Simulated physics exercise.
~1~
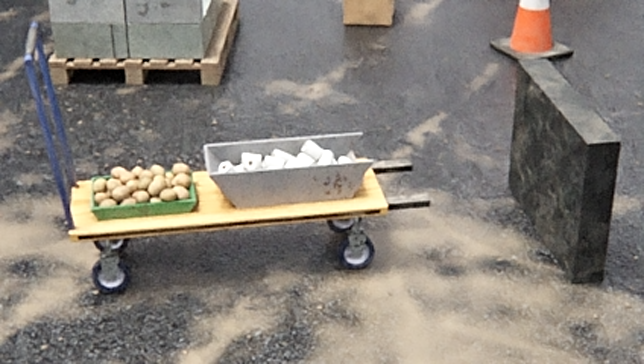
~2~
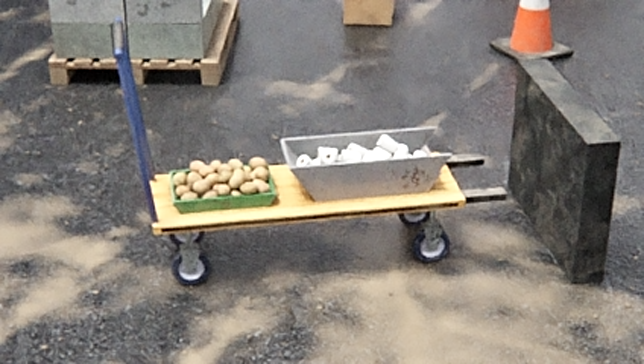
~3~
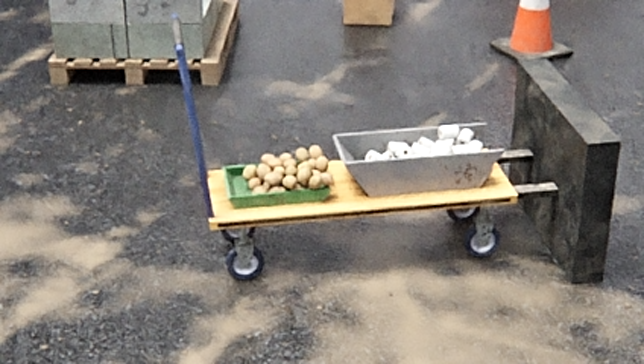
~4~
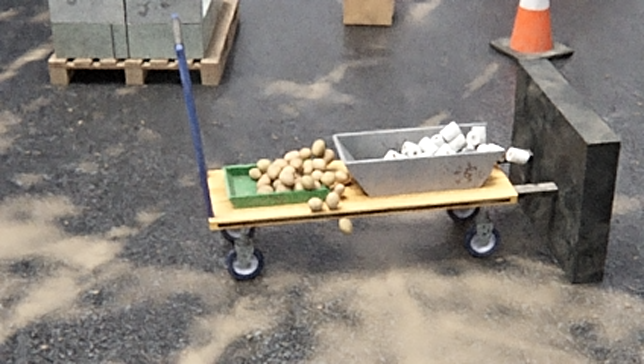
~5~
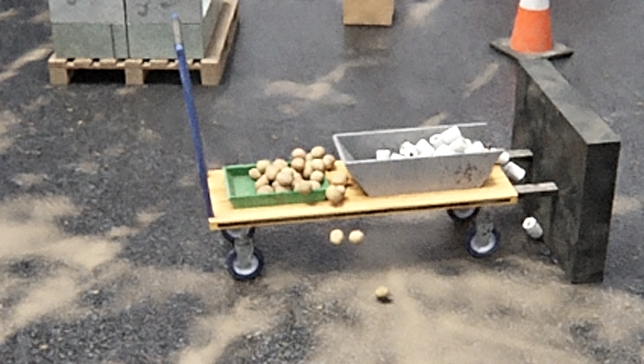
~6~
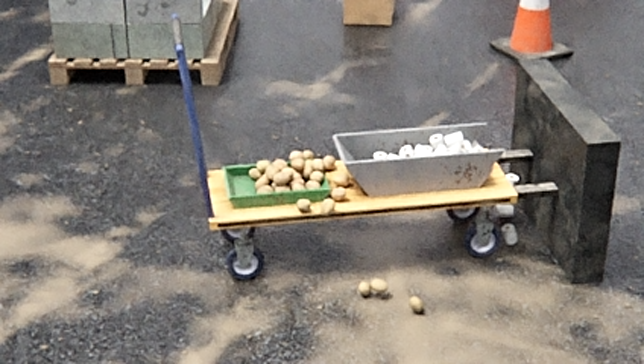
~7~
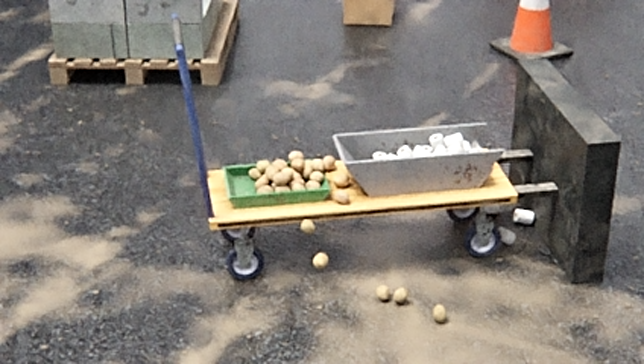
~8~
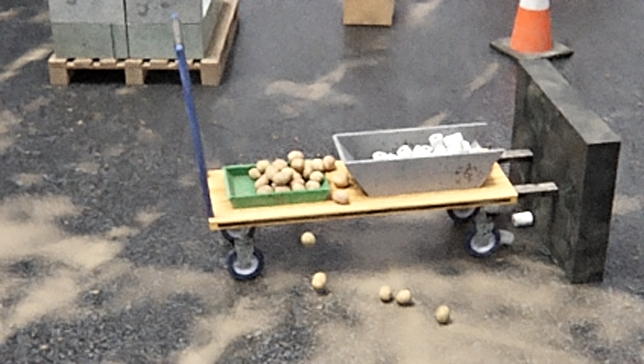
On wet tarmac, a trolley rolling right and stopping at a dark wall, potatoes and white rolls spilling onto the ground.
